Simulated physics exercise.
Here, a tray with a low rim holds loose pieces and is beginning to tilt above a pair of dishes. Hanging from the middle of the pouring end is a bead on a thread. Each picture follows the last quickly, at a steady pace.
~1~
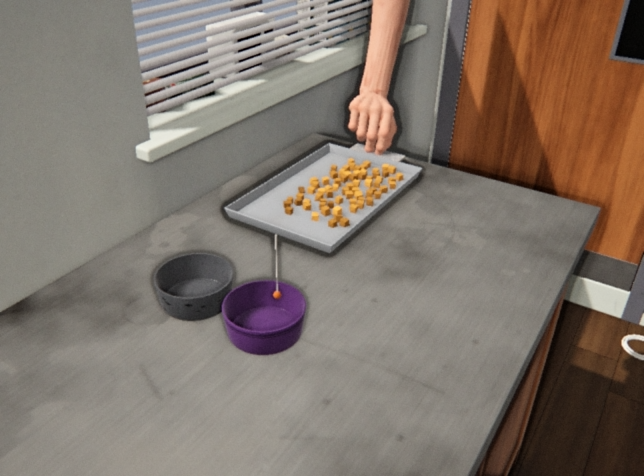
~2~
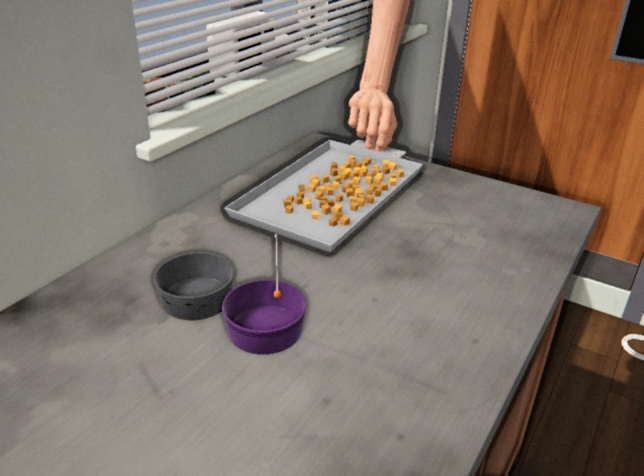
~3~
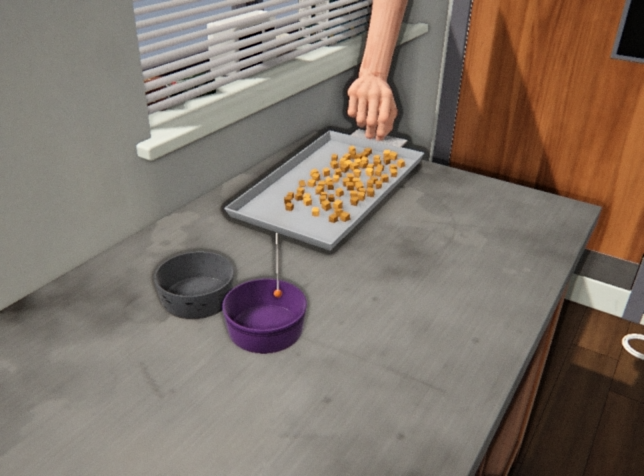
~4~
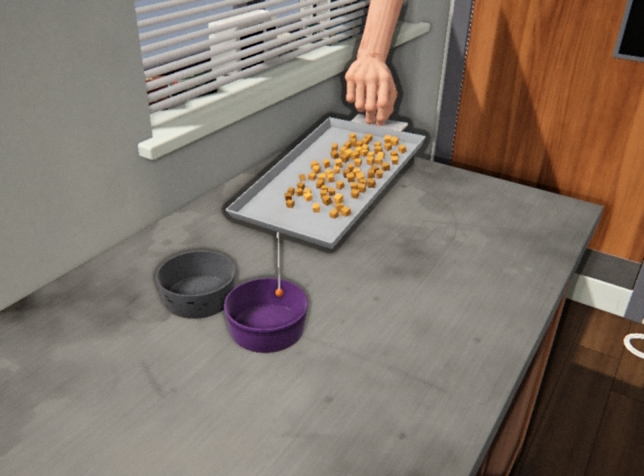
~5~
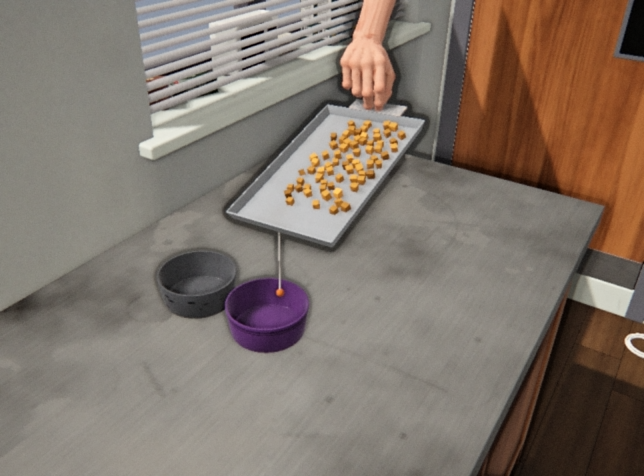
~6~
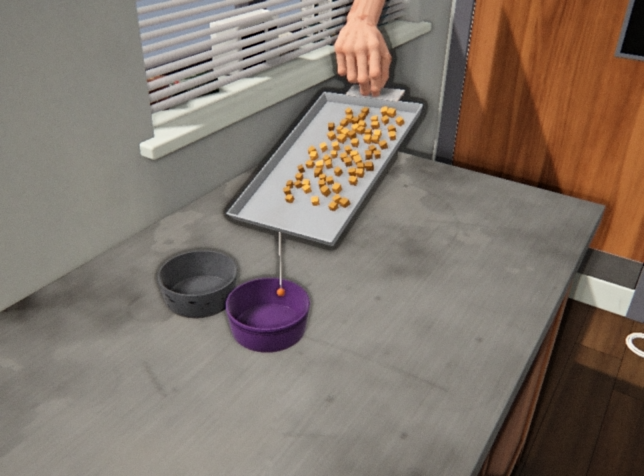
A hand held a gray tray of loose croutons above a gray bowl and a purple one, then raised the far end, slanting the tray steadily more while a small orange bead hung from its near end.
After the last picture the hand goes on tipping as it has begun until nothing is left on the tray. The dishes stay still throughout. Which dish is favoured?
Looks to me like the dish on the right ends up with more.
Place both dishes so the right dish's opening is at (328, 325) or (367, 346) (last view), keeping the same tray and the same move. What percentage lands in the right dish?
Close to 0 in a hundred, then close to 0 in a hundred.
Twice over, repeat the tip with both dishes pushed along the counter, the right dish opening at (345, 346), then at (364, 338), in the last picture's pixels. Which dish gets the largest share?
Place 1 - the dish at left; place 2 - the dish at left.
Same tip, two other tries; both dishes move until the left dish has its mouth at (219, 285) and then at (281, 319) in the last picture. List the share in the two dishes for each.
Close to 80 in a hundred, followed by close to 40 in a hundred.
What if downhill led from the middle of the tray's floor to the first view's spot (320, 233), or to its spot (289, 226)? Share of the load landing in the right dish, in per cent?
20 per cent, then 50 per cent.
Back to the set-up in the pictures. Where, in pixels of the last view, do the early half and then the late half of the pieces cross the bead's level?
I'd say close to (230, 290) at first and close to (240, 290) later on.
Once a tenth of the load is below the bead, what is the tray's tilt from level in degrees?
75°, roughly.
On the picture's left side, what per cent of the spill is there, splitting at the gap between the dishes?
Close to 70 in a hundred.
Just after the last frame, tray tipped steeply; the larger part on the tray; about a tenth in the air.
A moment on, tray tipped past a quarter turn; roughly a third on the tray; roughly a third in the right dish; about a tenth in the left dish; roughly a quarter outside both; about a tenth in the air.
Further on, tray tipped past a quarter turn; roughly two thirds in the right dish; about a tenth in the left dish; roughly a quarter outside both.
When it is over, tray tipped past a quarter turn; roughly two thirds in the right dish; about a tenth in the left dish; roughly a quarter outside both.
